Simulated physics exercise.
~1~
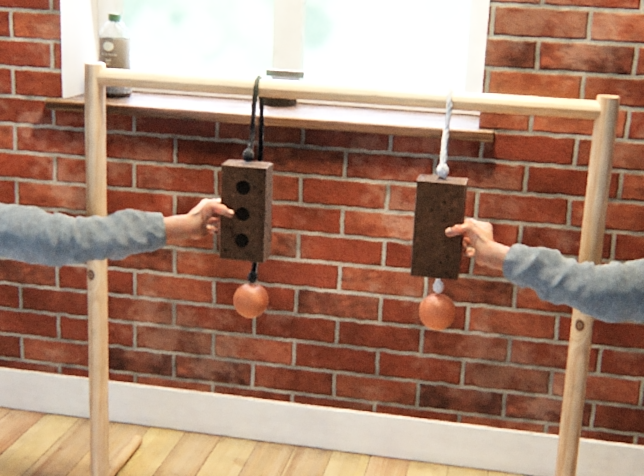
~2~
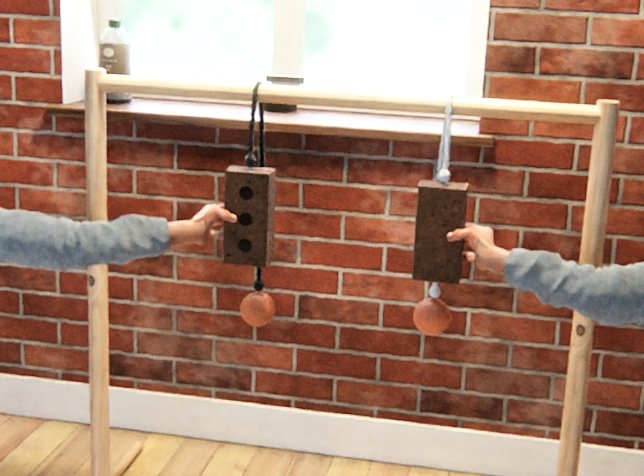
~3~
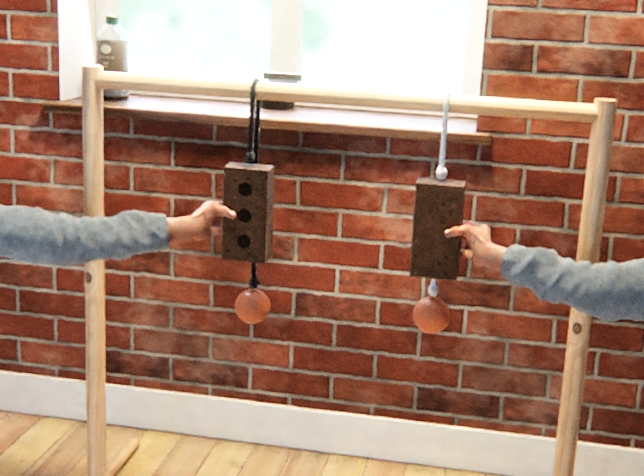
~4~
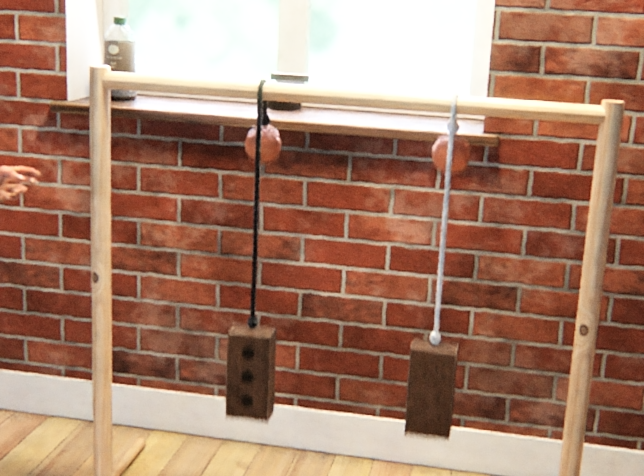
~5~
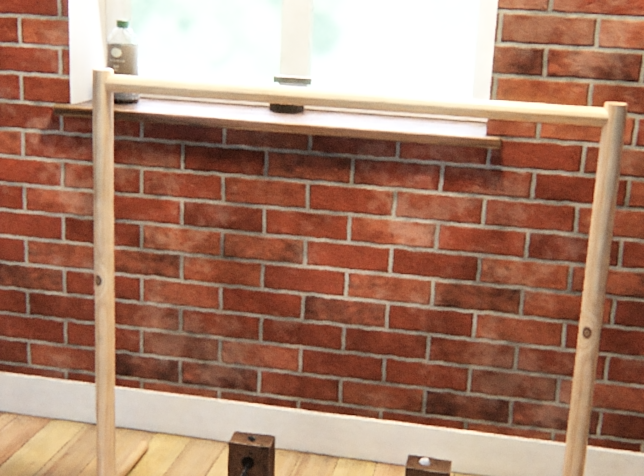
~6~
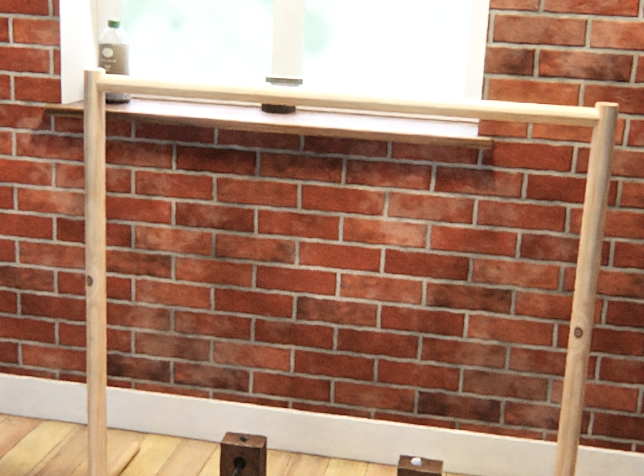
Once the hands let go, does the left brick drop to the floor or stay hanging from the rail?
The left brick drops all the way to the floor. The right brick goes down as well, and the rail is left bare.
